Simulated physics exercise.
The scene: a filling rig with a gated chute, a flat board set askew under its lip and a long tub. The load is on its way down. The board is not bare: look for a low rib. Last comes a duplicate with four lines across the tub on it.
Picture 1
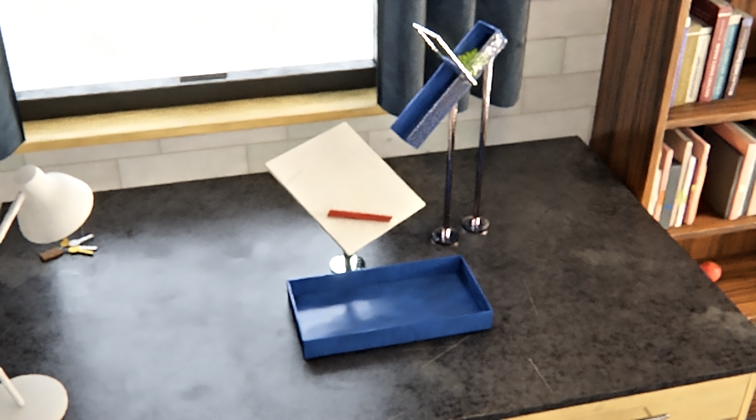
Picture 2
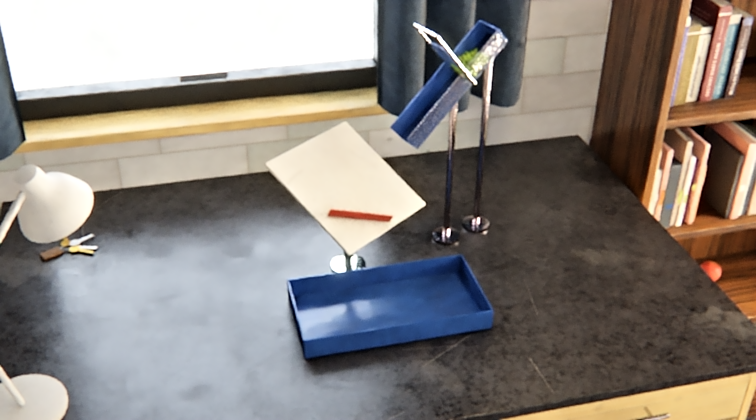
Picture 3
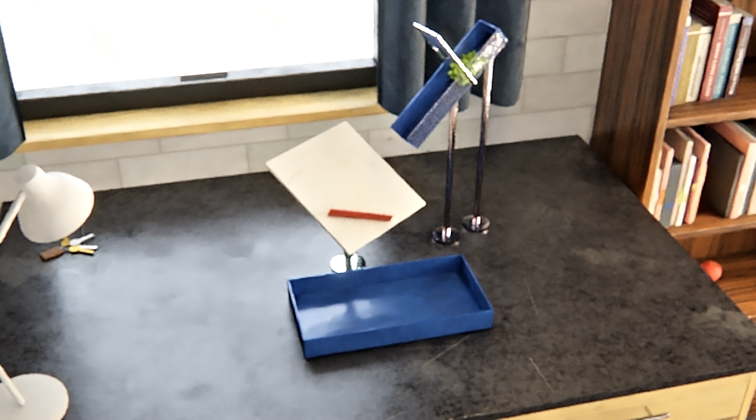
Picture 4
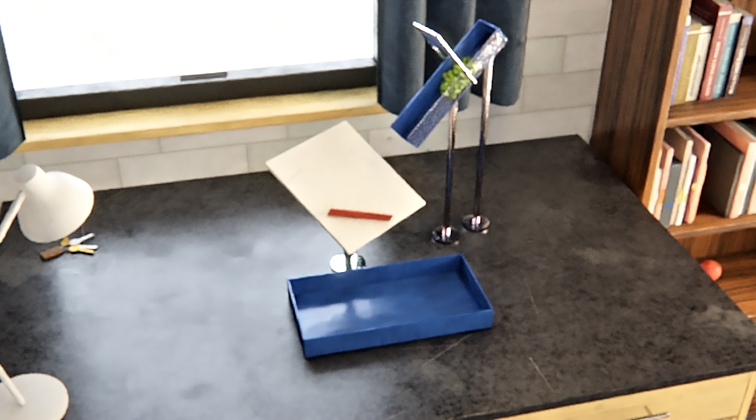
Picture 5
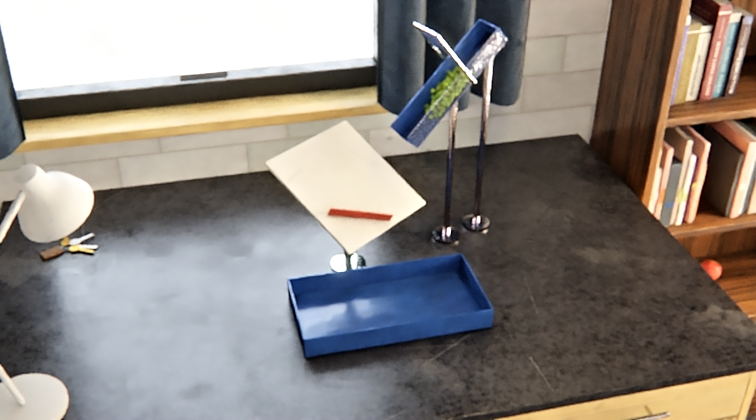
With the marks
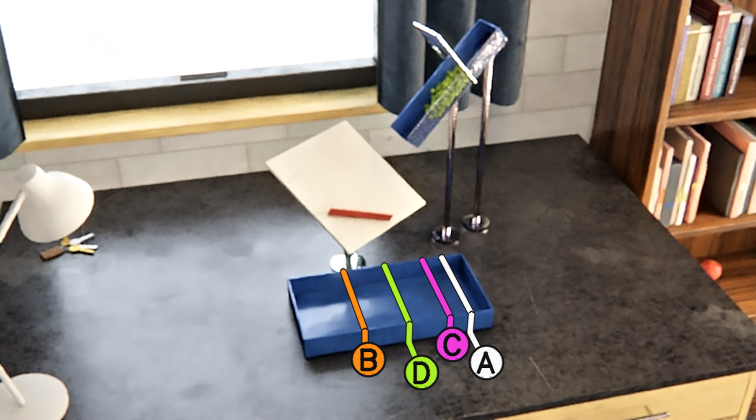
Small green pieces sit bunched near the top of a steeply tilted blue chute, then slide down and left along it, spreading into a longer streak partway down the channel. Below, the pale slanted board with its red strip and the empty blue tub stay still on the dark desktop.
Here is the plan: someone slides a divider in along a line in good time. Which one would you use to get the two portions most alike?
Best: C.
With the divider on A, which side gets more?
The left side.
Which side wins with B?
The right side.
On the marked copy, line A crosses the front rim at (471, 313); line B crosses the front rim at (364, 330); line C crosses the front rim at (450, 316); line D crosses the front rim at (409, 323).
Choosing A, of what is caught, nearly all on the left of the divider, a small part on the right.
Choosing B, of what is caught, a stray few on the left of the divider, nearly all on the right.
Choosing C, of what is caught, about two thirds on the left of the divider, about a quarter on the right.
Choosing D, of what is caught, a stray few on the left of the divider, nearly all on the right.
